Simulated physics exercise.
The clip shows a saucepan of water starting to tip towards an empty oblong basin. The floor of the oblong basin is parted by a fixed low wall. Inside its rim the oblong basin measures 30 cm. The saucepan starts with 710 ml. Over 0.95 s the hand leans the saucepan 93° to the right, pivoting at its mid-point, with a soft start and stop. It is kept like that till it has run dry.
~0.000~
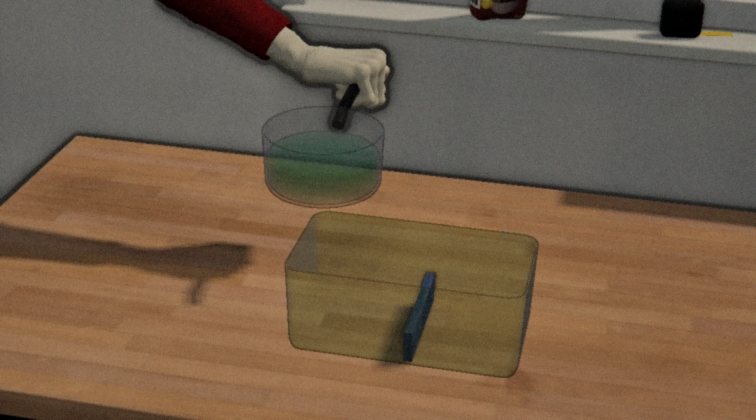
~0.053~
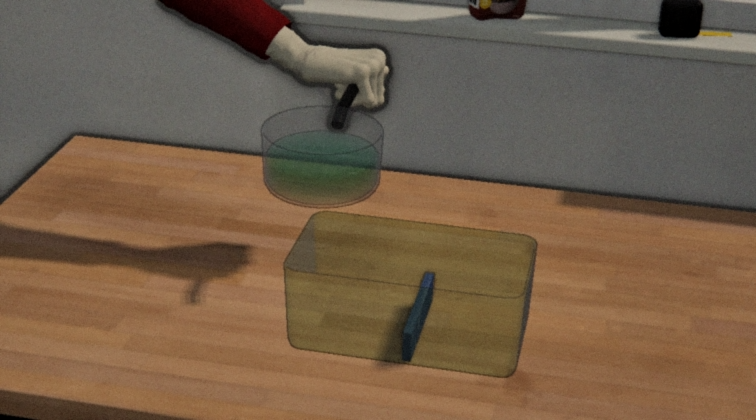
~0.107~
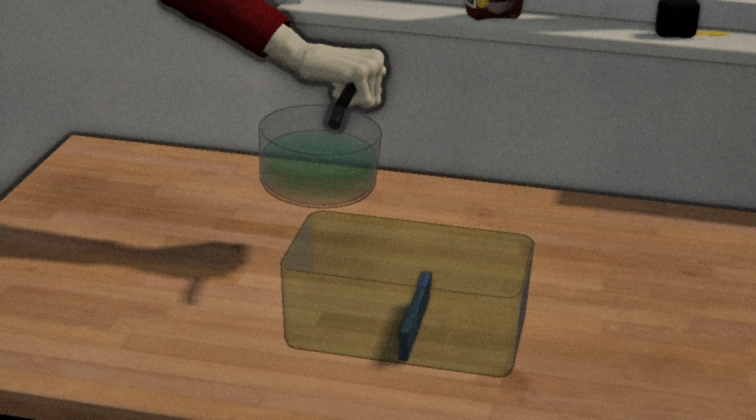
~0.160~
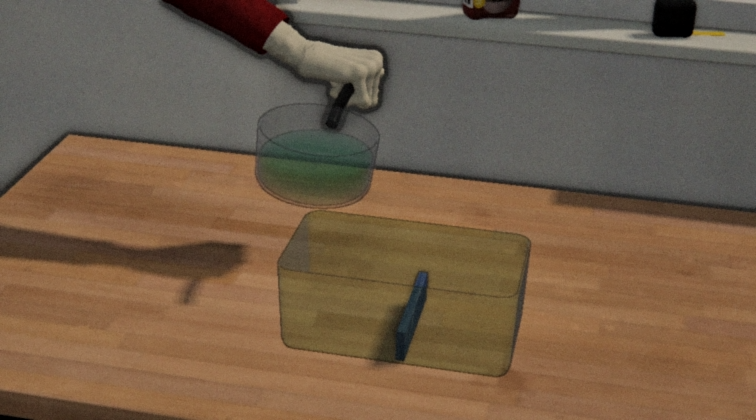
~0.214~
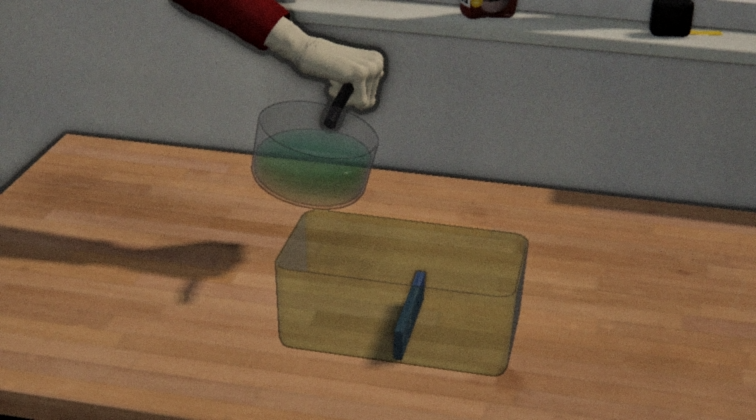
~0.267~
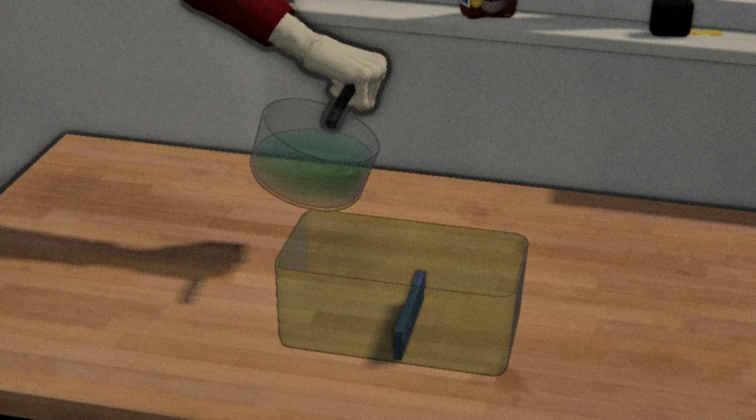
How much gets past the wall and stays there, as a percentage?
About 42 per cent.
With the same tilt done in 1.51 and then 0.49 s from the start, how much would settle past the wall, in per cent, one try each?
In turn about 50 and 25 per cent.
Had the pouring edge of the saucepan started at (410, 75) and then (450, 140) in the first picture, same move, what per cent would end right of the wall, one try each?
In turn about 90 and 90 per cent.
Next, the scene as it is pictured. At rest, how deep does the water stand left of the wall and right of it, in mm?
Some 16 mm on the left and 14 mm on the right.
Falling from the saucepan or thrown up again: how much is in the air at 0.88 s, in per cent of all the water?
About 10 per cent.
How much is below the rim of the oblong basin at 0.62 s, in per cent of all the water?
Near 8 in a hundred.
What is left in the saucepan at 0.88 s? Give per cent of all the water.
Near 18 in a hundred.
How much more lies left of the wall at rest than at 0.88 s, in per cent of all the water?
Some 28 per cent.
After 0.62 s the tilt is 68° and 62 per cent is still to pour, 4 is left of the wall and 4 right of it.
After 0.88 s the tilt is 92° and 19 per cent is still to pour, 29 is left of the wall and 41 right of it.
After 1.15 s the tilt is 93° and 5 per cent is still to pour, 50 is left of the wall and 42 right of it.
After 1.45 s the tilt is 93° and 1 per cent is still to pour, 56 is left of the wall and 42 right of it.
In the end 57 per cent lies left of the wall, 42 right of it and 0 outside.
